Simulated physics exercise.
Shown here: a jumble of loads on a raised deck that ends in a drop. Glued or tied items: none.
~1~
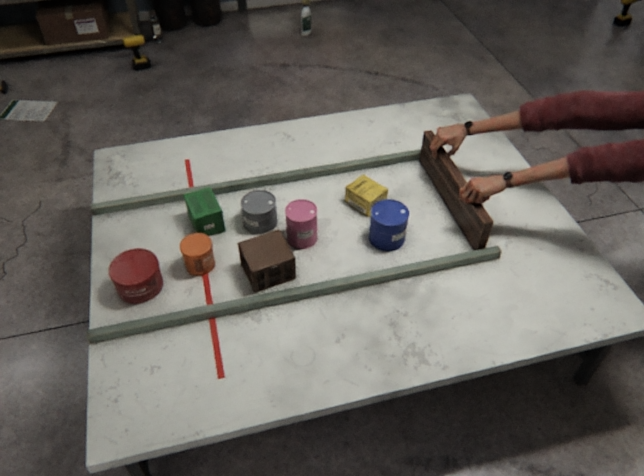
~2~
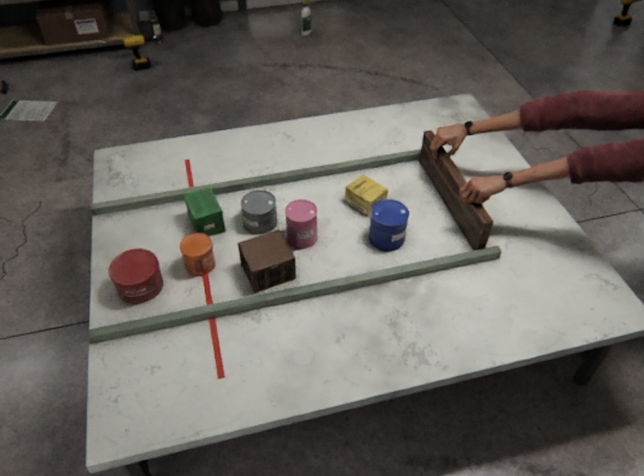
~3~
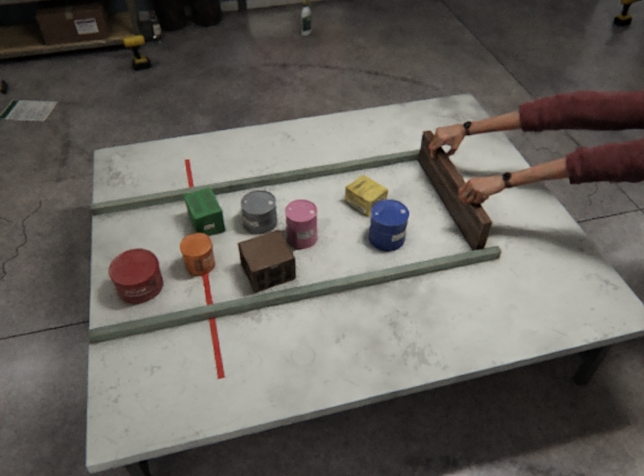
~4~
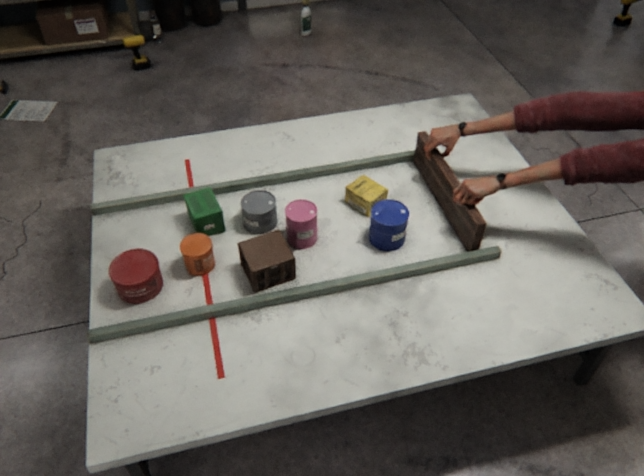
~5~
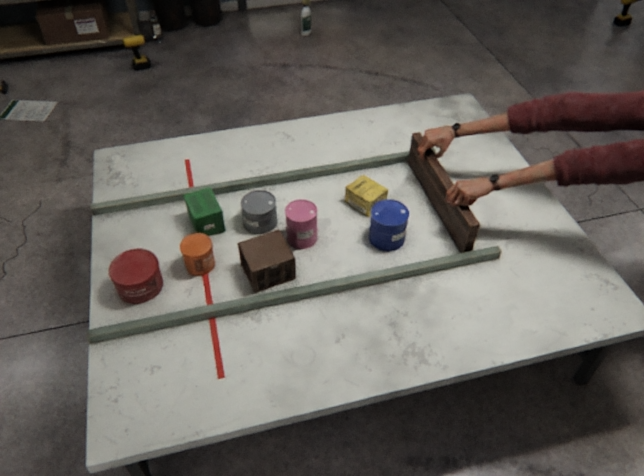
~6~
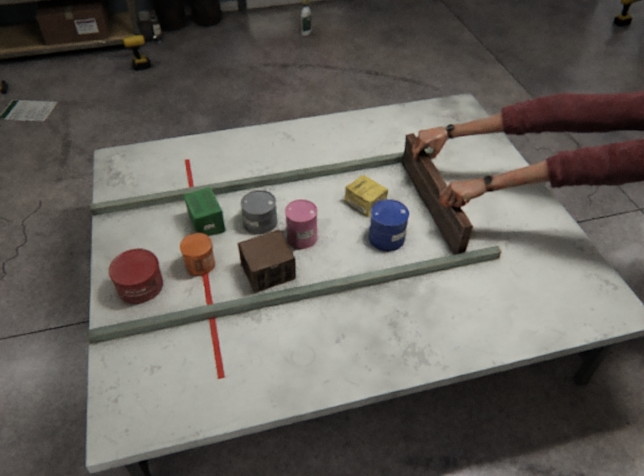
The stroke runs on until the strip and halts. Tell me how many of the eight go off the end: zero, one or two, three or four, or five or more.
Looks to me like the count going over is not a single one.
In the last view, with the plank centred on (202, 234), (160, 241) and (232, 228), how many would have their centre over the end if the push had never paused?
Respectively, 0, 1 and 0.
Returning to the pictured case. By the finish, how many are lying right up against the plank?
3.
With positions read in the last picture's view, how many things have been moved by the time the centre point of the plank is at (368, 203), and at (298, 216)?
At the first place 2, at the second 5.
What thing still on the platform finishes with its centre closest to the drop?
Answer: The red pail.
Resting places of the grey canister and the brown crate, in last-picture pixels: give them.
Around (149, 230), then around (146, 289).
A little later, none off yet; red pail at rest near (137, 276); orange pail at rest near (198, 255); green tote at rest near (205, 213).
When it is over, the number that fall off is zero.
